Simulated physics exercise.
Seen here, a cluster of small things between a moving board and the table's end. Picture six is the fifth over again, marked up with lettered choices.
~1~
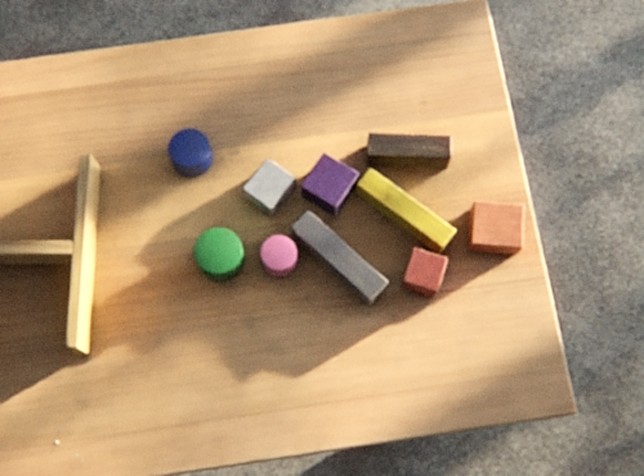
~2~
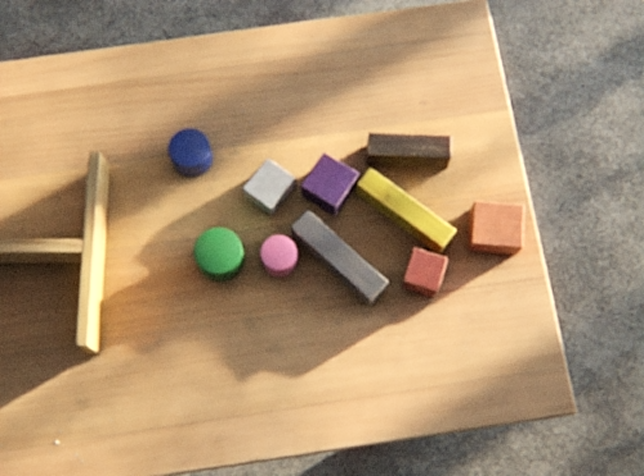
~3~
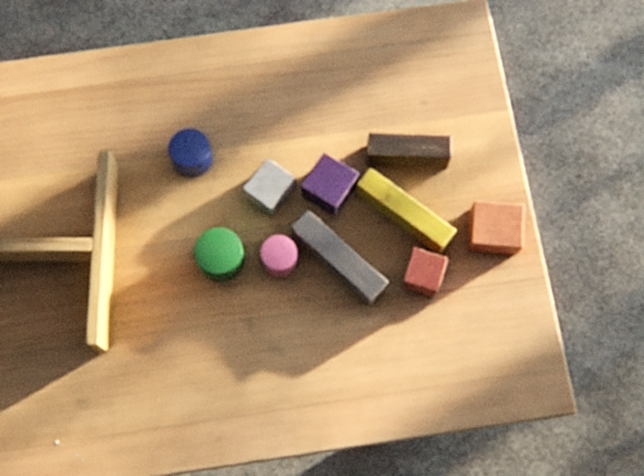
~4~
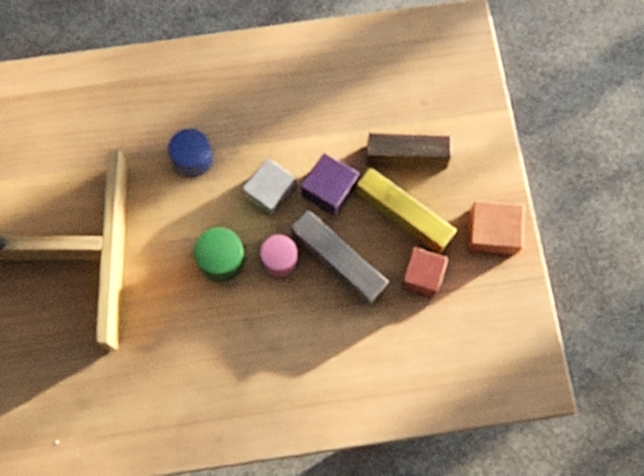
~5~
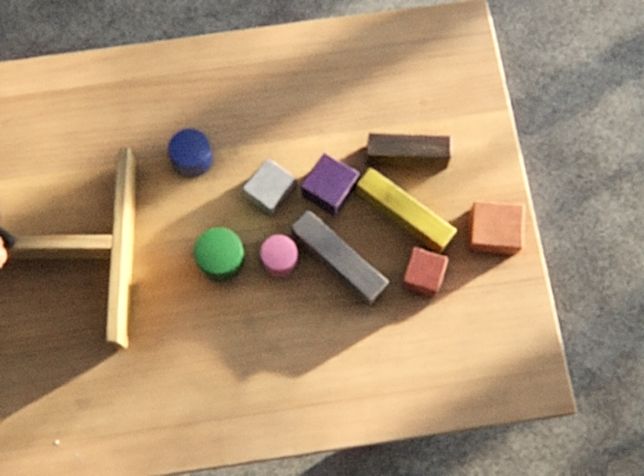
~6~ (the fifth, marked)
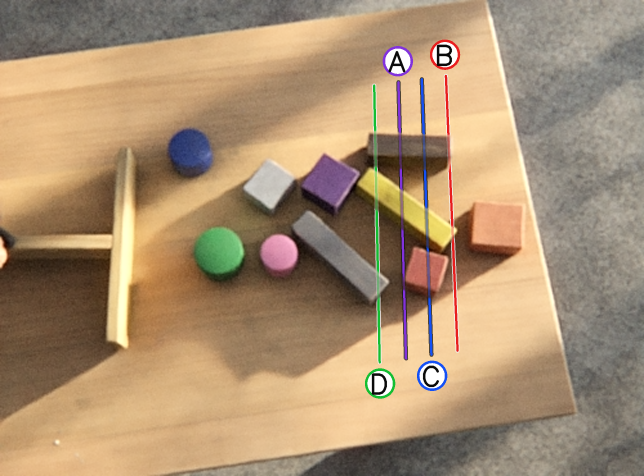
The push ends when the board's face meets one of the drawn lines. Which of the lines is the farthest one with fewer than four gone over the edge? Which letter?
B is the last line within the limit.
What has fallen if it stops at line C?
The orange block goes over.
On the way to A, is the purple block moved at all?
By then, yes.
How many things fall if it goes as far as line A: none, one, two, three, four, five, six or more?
In all, none.
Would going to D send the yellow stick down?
No.
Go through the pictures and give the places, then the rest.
In the first frame, yellow stick (405, 211); blue tin (191, 153); purple block (330, 185).
In the second frame, board (88, 246); grey bar (339, 258).
In the third frame, board (98, 245); pink tin (280, 257).
In the fourth frame, board (108, 243); black bar (409, 151).
In the fifth frame, board (118, 242); white block (270, 187); yellow stick (405, 211); blue tin (191, 153).
On the marked copy, A at (402, 215); B at (452, 208); C at (426, 211); D at (377, 218).
Taking B. A third of the way, board (239, 225); blue tin (270, 147); pink tin (311, 264).
Two thirds of the way, board (358, 208); yellow stick (457, 203); black bar (444, 136).
When it is over, board (451, 194); yellow stick over the edge; orange block over the edge; three fallen.
As for the rest, A is within the limit but short; C is within the limit but short; D is within the limit but short.
